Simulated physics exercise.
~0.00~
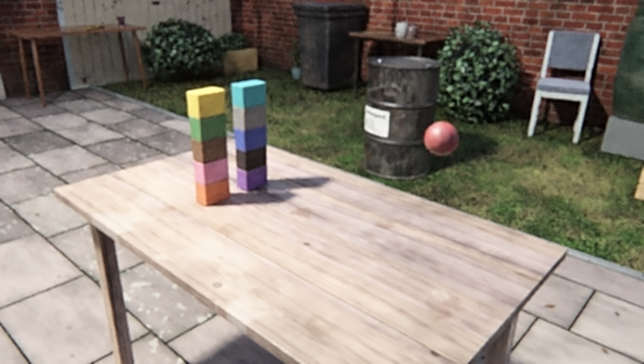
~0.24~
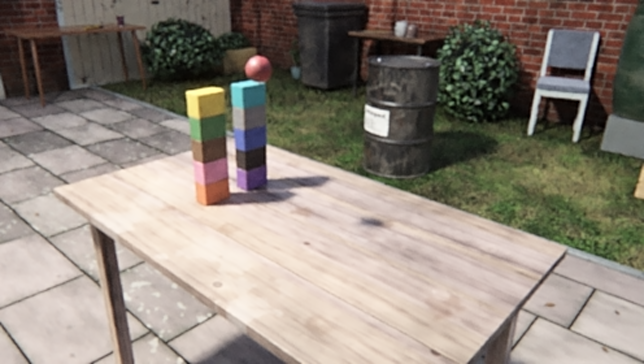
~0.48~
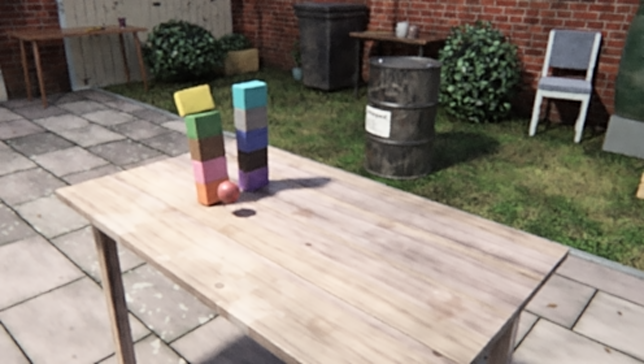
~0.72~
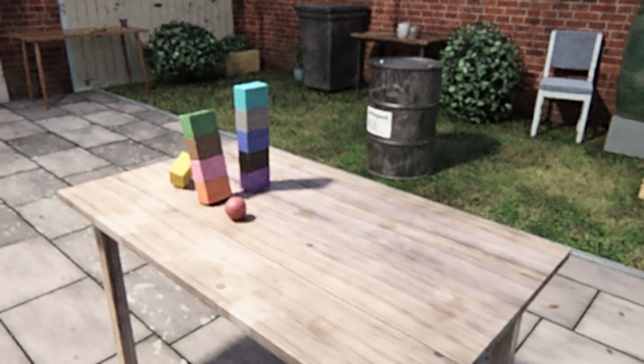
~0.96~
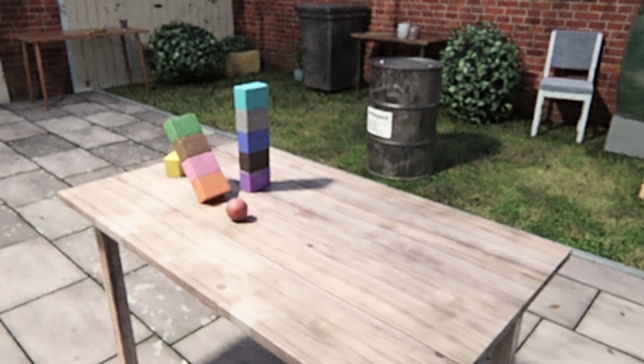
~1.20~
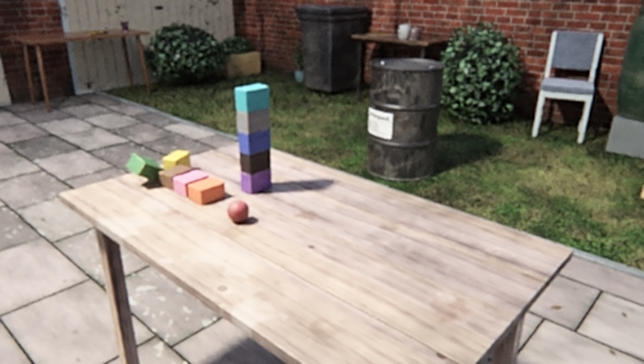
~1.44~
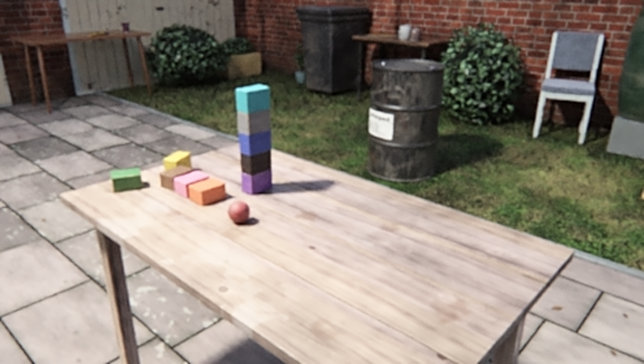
A red ball flies in from the right towards two block towers on a bare wooden table, seen from slightly above in a paved, grassy yard with a brick wall, a metal barrel and a chair. The left tower is yellow, green, brown, pink and orange, the right one turquoise, grey, blue, black and purple. The ball drops to the foot of the left tower, whose yellow top block tips off behind. The rest leans left and topples, the green block landing farthest left. The ball rests in front, and the turquoise-topped tower still stands upright.
